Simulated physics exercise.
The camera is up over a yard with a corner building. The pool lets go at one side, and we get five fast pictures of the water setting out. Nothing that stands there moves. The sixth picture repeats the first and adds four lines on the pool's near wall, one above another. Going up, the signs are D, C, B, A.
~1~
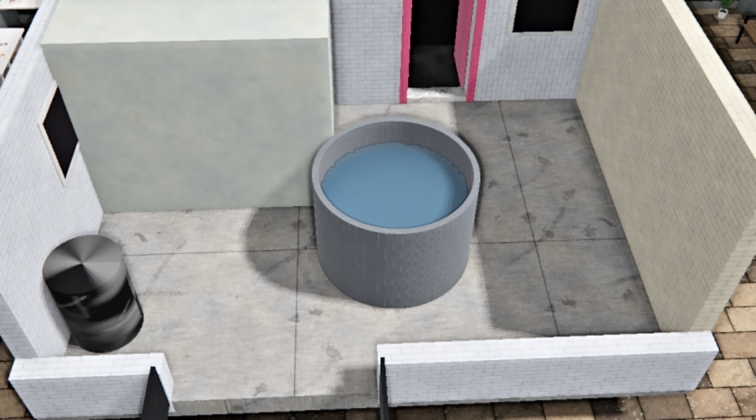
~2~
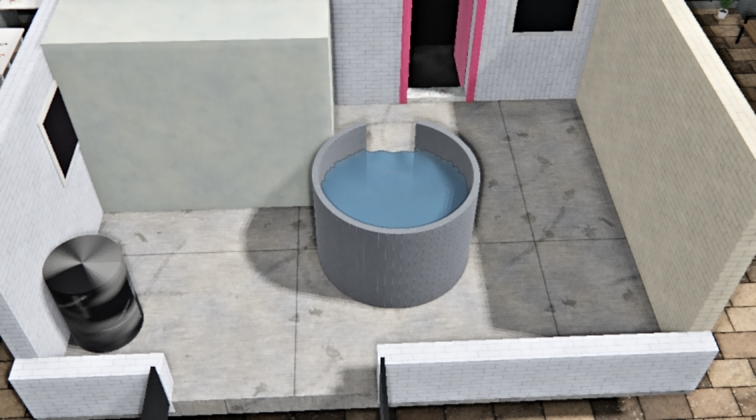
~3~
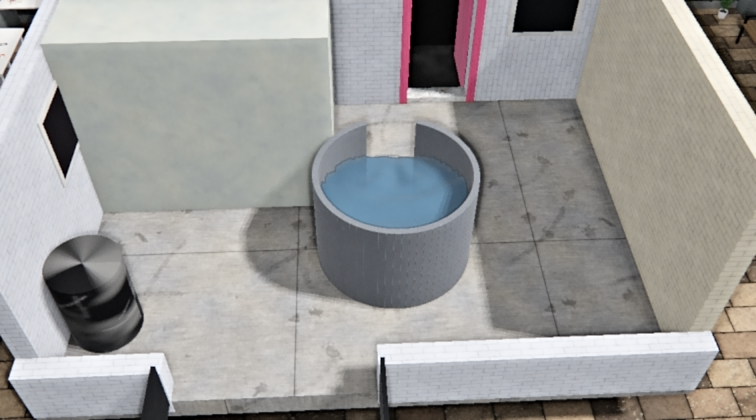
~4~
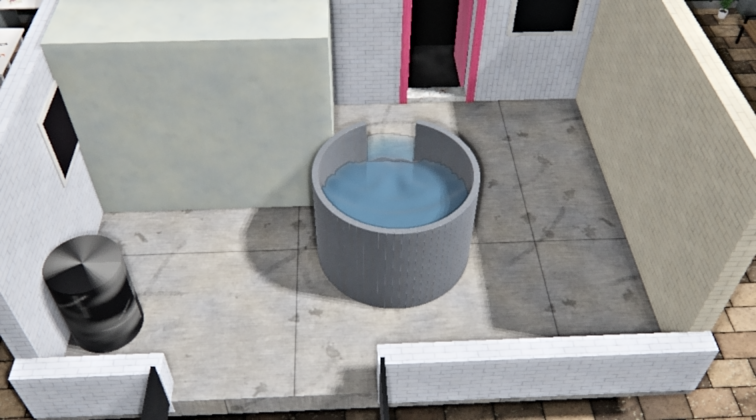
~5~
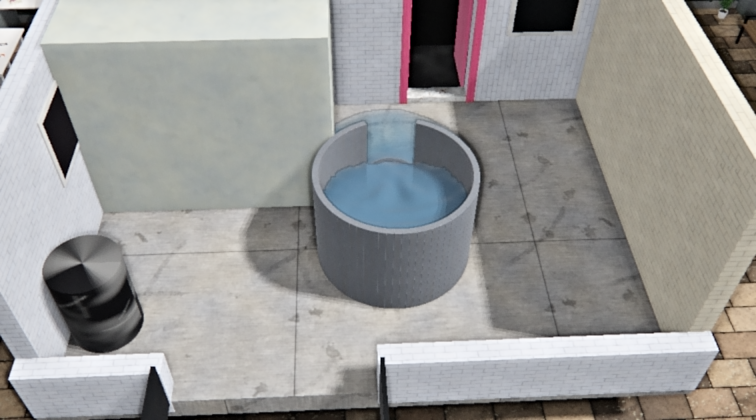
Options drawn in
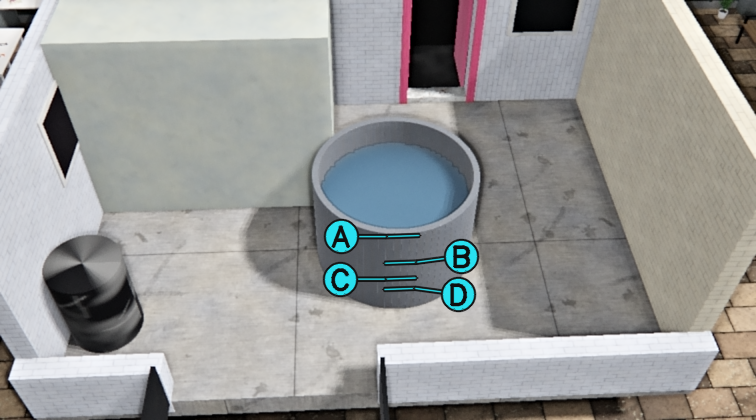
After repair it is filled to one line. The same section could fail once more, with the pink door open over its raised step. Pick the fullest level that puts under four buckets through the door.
Mark D.
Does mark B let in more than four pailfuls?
Yes.
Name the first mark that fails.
C it is.
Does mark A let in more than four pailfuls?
Yes, that goes wrong.
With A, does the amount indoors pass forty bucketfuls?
Yes.
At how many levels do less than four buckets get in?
One of the four.
On the marked copy, A at (402, 236); B at (401, 262); C at (400, 278); D at (399, 288); from the bottom up D, C, B, A.
If A is chosen, dozens of bucketfuls pour in.
If B is chosen, dozens of bucketfuls pour in.
If C is chosen, about 9 bucketfuls get in.
If D is chosen, a bucket or two gets in.
